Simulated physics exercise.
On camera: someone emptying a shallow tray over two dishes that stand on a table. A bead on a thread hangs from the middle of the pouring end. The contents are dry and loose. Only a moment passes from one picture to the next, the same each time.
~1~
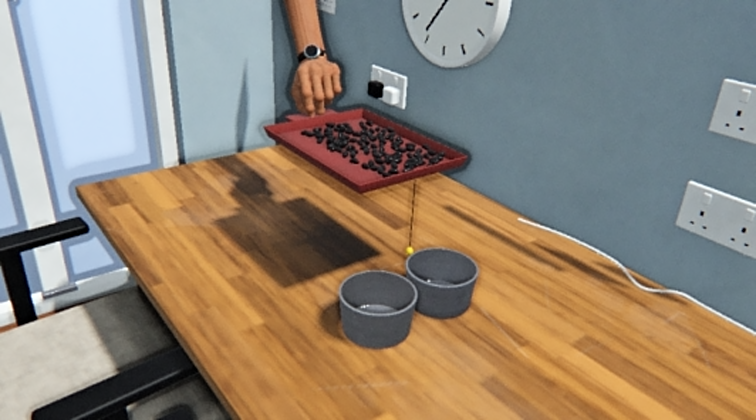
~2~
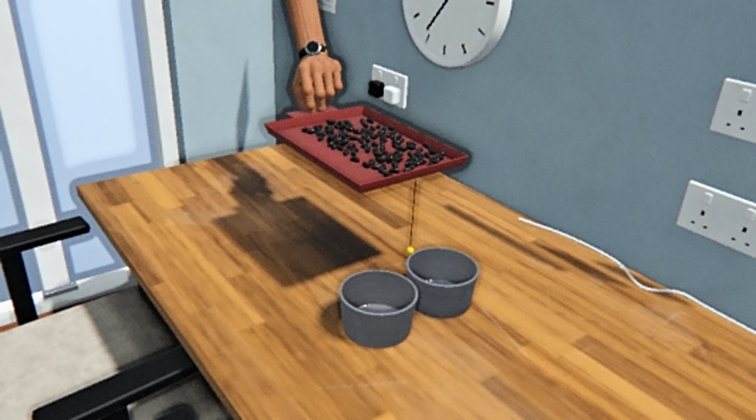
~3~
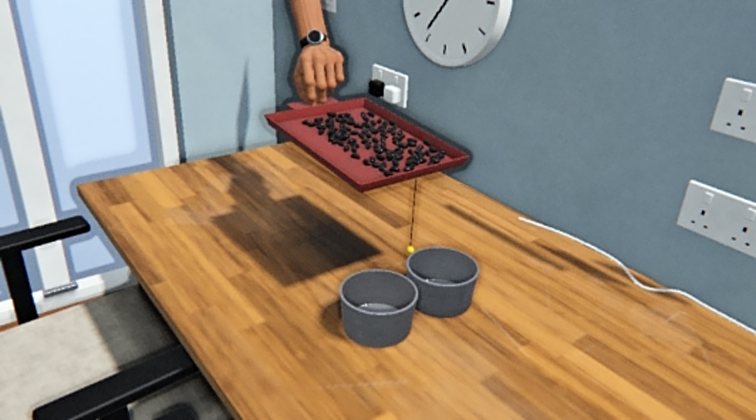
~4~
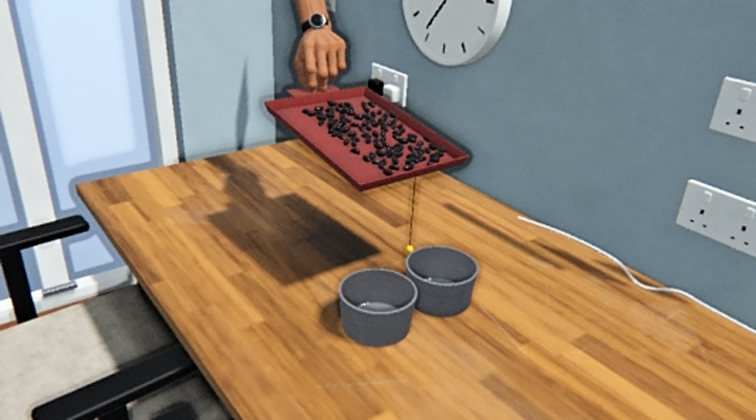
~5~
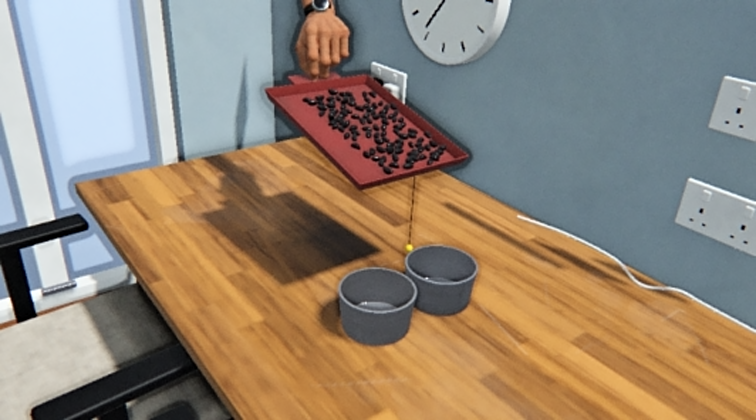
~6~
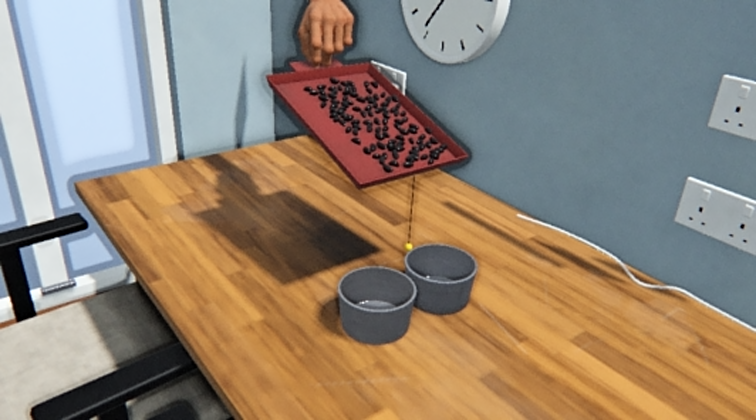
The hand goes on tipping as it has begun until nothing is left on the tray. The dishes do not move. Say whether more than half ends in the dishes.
Caught overall: More than half.
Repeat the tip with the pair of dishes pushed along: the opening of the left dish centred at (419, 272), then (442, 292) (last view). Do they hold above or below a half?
The first try: Most of it. The second: Below a half.
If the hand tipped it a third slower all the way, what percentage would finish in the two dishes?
About 70 per cent.
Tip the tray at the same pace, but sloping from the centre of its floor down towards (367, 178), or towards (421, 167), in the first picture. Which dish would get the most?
One: The left dish. Two: Right.
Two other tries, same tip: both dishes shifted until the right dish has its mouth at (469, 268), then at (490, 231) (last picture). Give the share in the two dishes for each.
Near 80 % and 40 %.
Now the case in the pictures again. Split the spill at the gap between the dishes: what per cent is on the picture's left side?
Near 10 %.
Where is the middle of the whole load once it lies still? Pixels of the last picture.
Near (440, 297).
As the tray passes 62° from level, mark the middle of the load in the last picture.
Close to (421, 162).
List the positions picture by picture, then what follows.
In the first frame, corners of the pouring end at (360, 183) and (462, 156), level; middle of the load at (373, 146), black beans; left dish at (401, 326); right dish at (465, 297); bead on its thread at (409, 251).
In the second frame, corners of the pouring end at (361, 182) and (463, 155), level; middle of the load at (374, 144).
In the third frame, corners of the pouring end at (362, 182) and (464, 155), tipped barely, level across its low end; middle of the load at (375, 140).
In the fourth frame, corners of the pouring end at (361, 181) and (464, 155), tipped a little, level across its low end; middle of the load at (375, 134).
In the fifth frame, corners of the pouring end at (362, 181) and (464, 154), tipped a little, level across its low end; middle of the load at (376, 128).
In the sixth frame, corners of the pouring end at (362, 180) and (464, 154), tipped clearly, level across its low end; middle of the load at (377, 121); left dish at (400, 321); right dish at (464, 293).
Soon, tray tipped steeply; nearly all on the tray; a small part in the air.
A while on, tray tipped past a quarter turn; a small part on the tray; a small part in the left dish; about a third in the right dish; about a quarter outside both; about a third in the air.
Towards the end, tray tipped past a quarter turn; about a quarter in the left dish; about half in the right dish; about a quarter outside both.
Finally, tray tipped past a quarter turn; about a quarter in the left dish; about half in the right dish; about a quarter outside both.
